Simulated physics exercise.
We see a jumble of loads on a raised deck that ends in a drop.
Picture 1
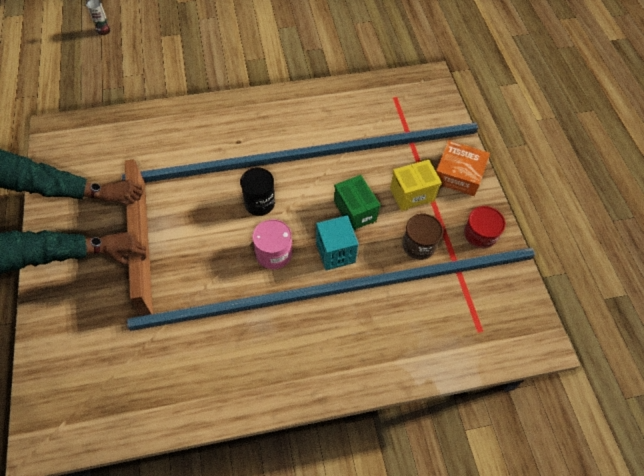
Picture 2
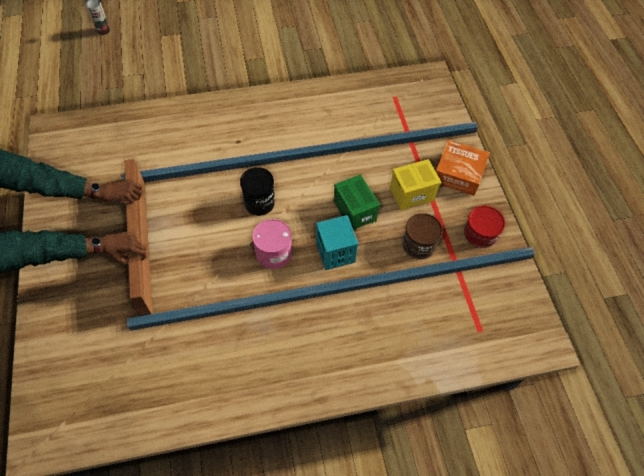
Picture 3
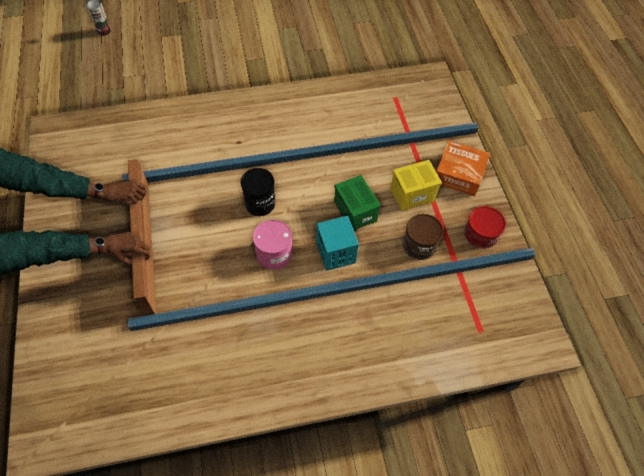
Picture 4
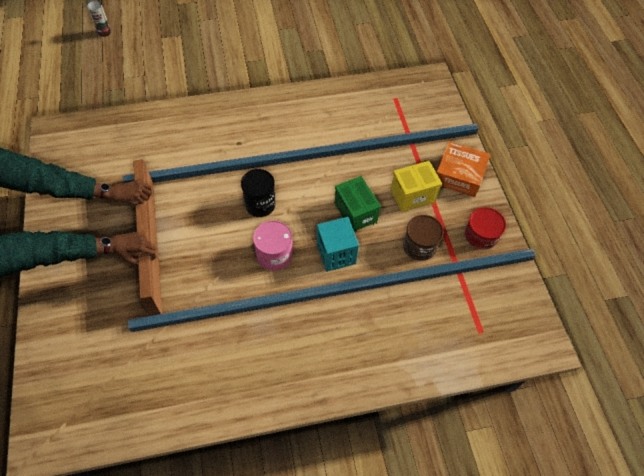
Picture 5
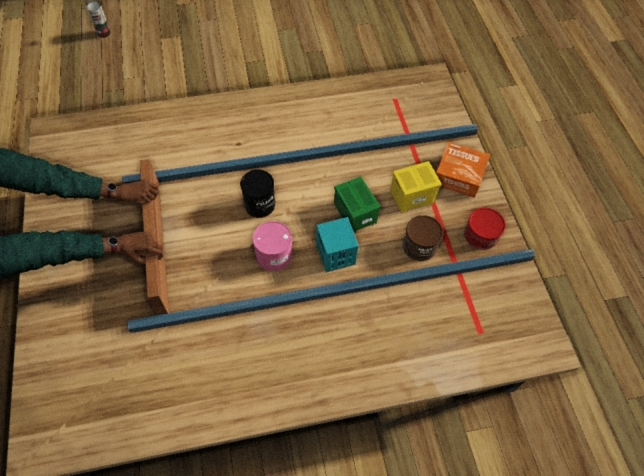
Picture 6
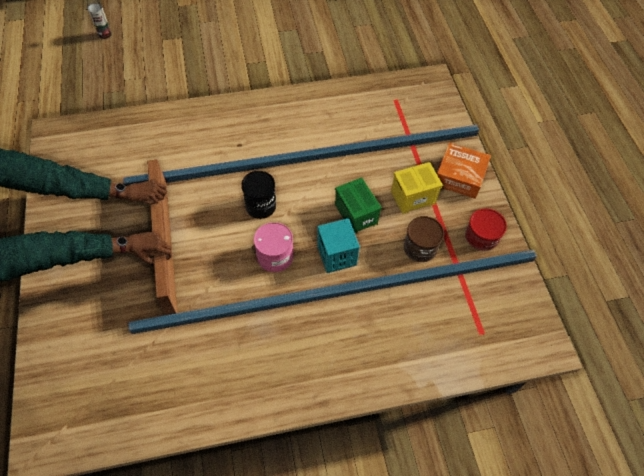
Two hands slide a wooden plank slightly right between blue rails while colourful containers stay still.
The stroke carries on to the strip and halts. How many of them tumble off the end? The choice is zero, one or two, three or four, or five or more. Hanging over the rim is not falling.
In the end the number that fall off is one or two.
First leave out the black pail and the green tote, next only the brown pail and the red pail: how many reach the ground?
It would be 1 and 1.
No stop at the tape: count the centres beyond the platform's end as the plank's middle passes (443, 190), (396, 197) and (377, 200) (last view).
In that order 2, 0 and 0.
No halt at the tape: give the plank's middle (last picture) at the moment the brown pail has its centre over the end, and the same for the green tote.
At (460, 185) for the brown pail; at (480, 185) for the green tote.
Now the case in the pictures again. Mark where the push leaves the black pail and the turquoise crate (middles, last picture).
The black pail at (439, 157), the turquoise crate at (472, 242).
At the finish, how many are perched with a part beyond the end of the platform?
Overhanging: 0.
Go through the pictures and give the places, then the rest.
In the first picture, orange box (461, 168); red pail (484, 228); yellow tote (414, 186); plank (138, 236); tape (433, 200).
In the second picture, red pail (484, 227); plank (138, 235).
In the third picture, yellow tote (415, 186); brown pail (422, 237).
In the fourth picture, orange box (462, 169); pink canister (274, 246).
In the fifth picture, red pail (484, 229); black pail (259, 194).
In the sixth picture, orange box (462, 170); red pail (485, 230); yellow tote (415, 189); plank (162, 235); tape (434, 202).
Soon after, none off yet; orange box at rest near (462, 170); red pail at rest near (485, 230); yellow tote at rest near (415, 189).
Then, none off yet; orange box moved a little near (474, 160); red pail at rest near (485, 230); yellow tote moved about its own width near (440, 174).
By the end, the number that fall off is one or two; fallen, red pail and orange box.
